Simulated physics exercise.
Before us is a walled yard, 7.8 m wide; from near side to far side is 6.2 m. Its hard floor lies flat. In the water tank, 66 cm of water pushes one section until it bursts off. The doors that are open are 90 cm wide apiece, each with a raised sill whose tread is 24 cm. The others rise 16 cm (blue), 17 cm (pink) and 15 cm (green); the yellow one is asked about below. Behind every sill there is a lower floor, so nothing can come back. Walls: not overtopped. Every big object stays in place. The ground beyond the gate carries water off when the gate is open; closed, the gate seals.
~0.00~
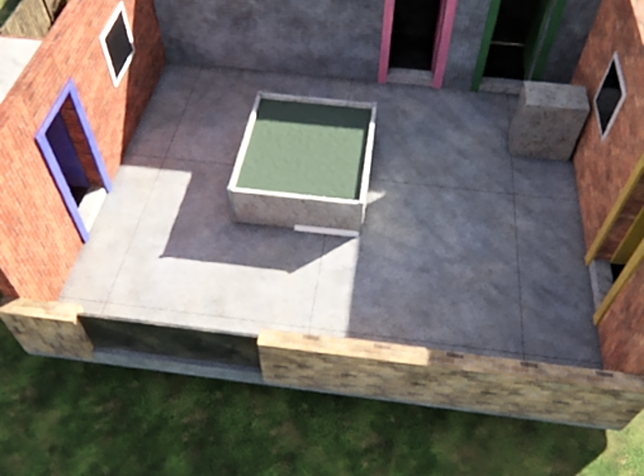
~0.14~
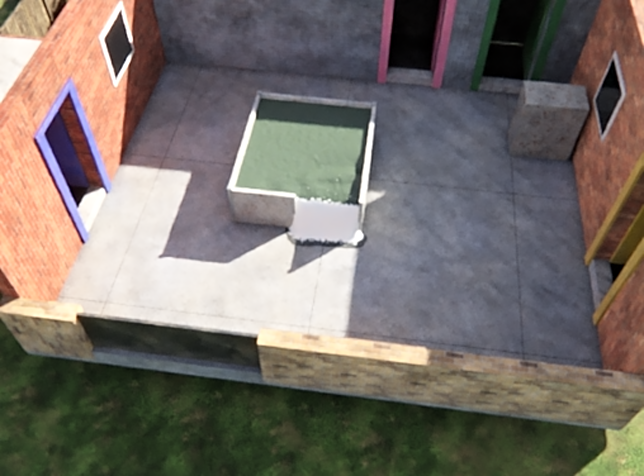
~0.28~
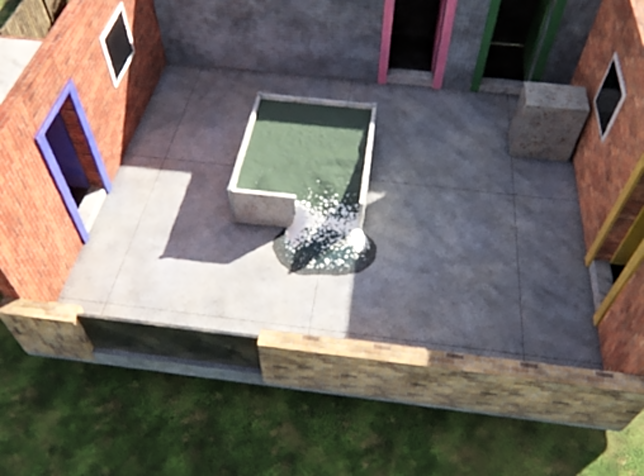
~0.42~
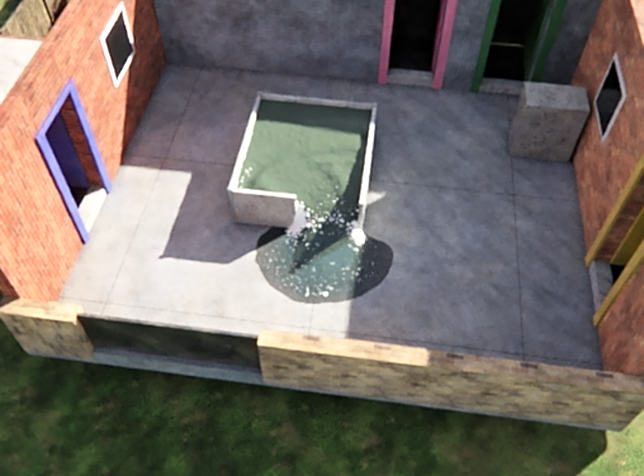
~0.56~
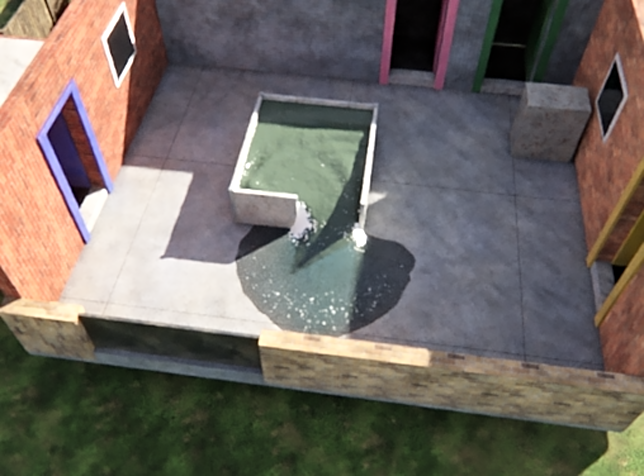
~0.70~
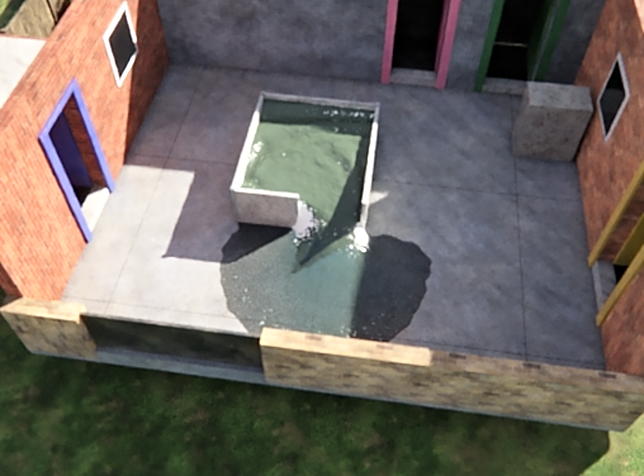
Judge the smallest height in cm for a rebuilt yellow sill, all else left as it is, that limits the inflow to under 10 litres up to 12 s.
Roughly 12 cm at the least.
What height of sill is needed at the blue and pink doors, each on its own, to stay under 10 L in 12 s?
Some 6.5 cm for blue, some 7.0 cm for pink.
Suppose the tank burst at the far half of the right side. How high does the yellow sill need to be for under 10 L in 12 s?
Then the minimum is about 9.5 cm.
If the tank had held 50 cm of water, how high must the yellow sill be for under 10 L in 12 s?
About 8.5 cm.
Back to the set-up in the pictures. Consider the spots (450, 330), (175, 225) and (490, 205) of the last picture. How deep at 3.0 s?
The depths come to about 10, 0 and 0 cm.
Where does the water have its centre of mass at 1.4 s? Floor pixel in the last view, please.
(316, 211) or so.
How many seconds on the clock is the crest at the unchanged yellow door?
Peak time: Around 3.8 s.
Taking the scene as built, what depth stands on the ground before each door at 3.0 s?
Depths in cm: Yellow 11, blue 1, pink 0, green 0.
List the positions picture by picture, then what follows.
The first frame shows still water, 66 cm deep, in the water tank at (307, 148); the yellow door at (617, 250) is dry.
In the second frame, the front is at (294, 239), 0.3 m from the gap at (327, 218); 0.3 m2 of floor is wet, 66 cm left at the back.
In the third frame, the gap is at (327, 221), the front 0.8 m out at (297, 268); the back of the water tank holds 66 cm.
In the fourth frame, the gap is at (327, 221), the front 1.3 m out at (295, 295); the back of the water tank holds 66 cm.
In the fifth frame, water pours out at (329, 222) and has run 2.0 m, to a hidden place; about 5 cm deep outside, 66 cm at the back.
In the sixth frame, water pours out at (330, 221) and has run 2.4 m, to a hidden place; about 5 cm deep outside, 62 cm at the back; 2.7 m in a straight line remain to the yellow door at (620, 251).
After 1.4 s water covers 20 % of the floor, deepest (36 cm) near (332, 240); it has not reached the yellow door.
After 3.0 s water covers 30 % of the floor, deepest (32 cm) near (608, 403); 11 cm at the yellow door, 0 litres in over its 20 cm sill.
After 12.0 s water covers 100 % of the floor, deepest (12 cm) near (163, 81); 6 cm at the yellow door, 0 litres in over its 20 cm sill.
At the yellow door as built, the water arrived by 2.8 s and peaked near 15 cm at 3.8 s.
With a sill of 11 cm, 16 litres would have come in within the 12 s; with 13 cm, 6 litres. So under 10 litres takes about 12 cm.
